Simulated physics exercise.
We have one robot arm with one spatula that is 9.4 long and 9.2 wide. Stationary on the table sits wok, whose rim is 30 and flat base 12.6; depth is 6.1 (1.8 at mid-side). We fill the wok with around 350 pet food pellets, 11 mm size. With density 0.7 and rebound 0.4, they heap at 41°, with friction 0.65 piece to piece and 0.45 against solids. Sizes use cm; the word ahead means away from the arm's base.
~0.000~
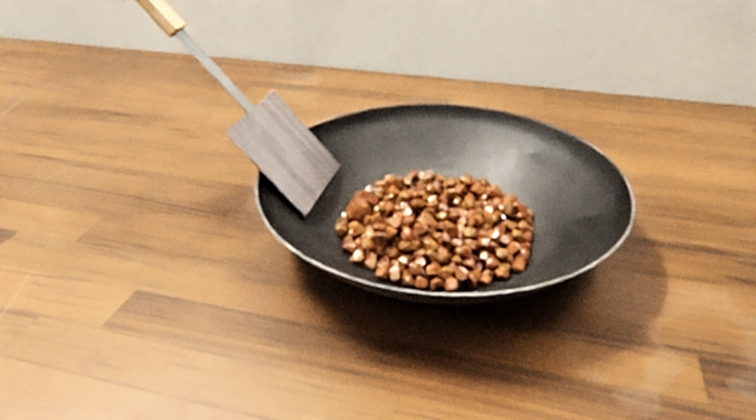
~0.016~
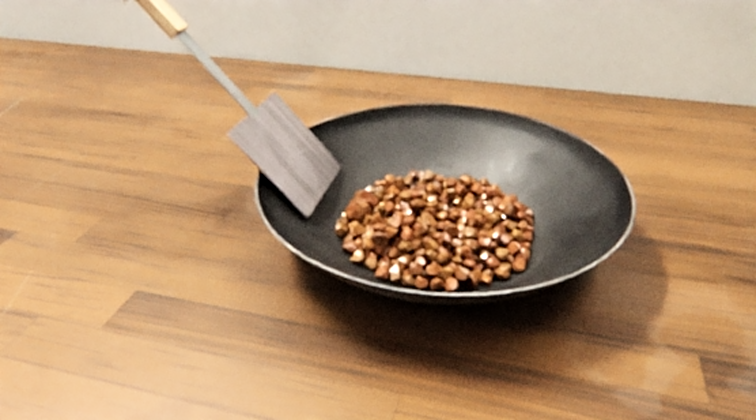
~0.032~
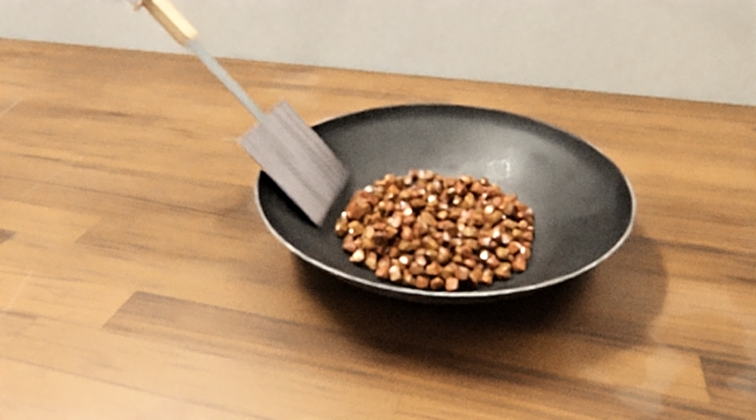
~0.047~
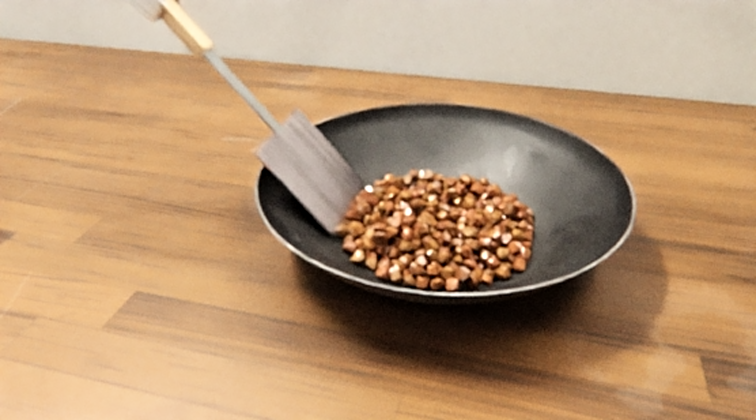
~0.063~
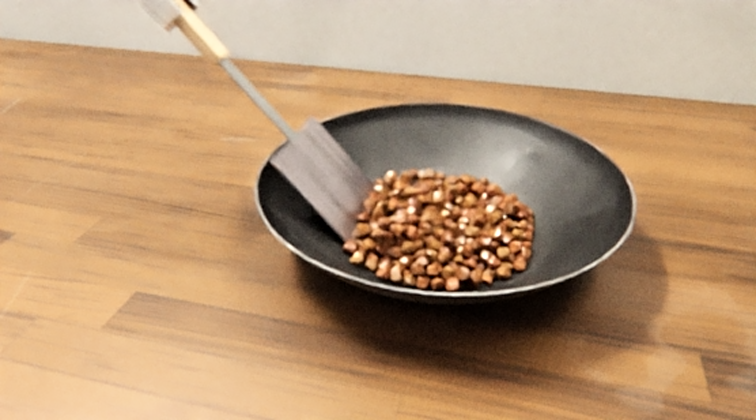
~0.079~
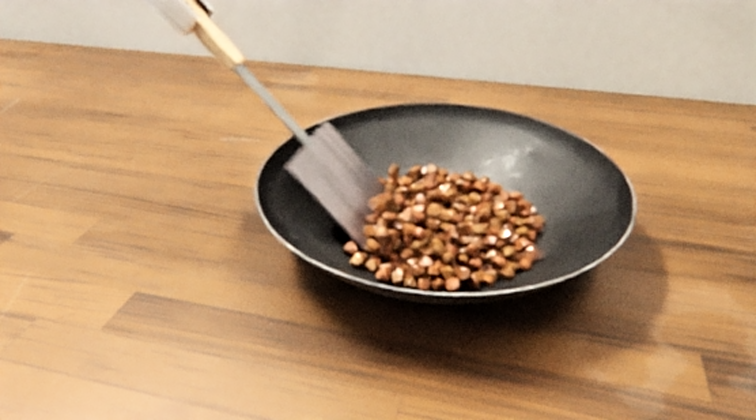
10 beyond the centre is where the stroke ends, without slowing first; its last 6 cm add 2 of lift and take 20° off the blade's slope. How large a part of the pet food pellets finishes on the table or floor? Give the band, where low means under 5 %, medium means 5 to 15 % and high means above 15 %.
Band: High.
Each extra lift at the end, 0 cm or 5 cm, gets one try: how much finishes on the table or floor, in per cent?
Roughly 25 per cent, then 25 per cent.
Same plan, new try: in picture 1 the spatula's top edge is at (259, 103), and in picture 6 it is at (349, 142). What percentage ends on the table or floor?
Off the vessel, on the table or floor: Some 45 percent.
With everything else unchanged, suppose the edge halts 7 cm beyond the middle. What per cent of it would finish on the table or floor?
Result: Approx. 0 %.
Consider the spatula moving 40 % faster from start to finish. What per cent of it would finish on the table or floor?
Approx. 35 per cent.
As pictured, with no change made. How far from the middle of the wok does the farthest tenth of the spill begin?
Distance: Approx. 30 cm.
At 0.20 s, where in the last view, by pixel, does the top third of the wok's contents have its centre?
Near (560, 214).
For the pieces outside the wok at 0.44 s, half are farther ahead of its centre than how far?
About 20 cm.
After 0.14 s, sloping 48°, highest piece 11 above the table; 353 in the wok, 1 on the blade or in flight.
After 0.20 s, sloping 43°, highest piece 16 above the table; 351 in the wok, 3 on the blade or in flight.
After 0.44 s, sloping 28°, highest piece 11 above the table; 240 in the wok, 94 on the table or floor, 20 on the blade or in flight.
After 1.49 s, sloping 28°, highest piece 6 above the table; 239 in the wok, 115 on the table or floor.
At rest, 239 in the wok, 115 on the table or floor. That is 32 % on the table or floor.
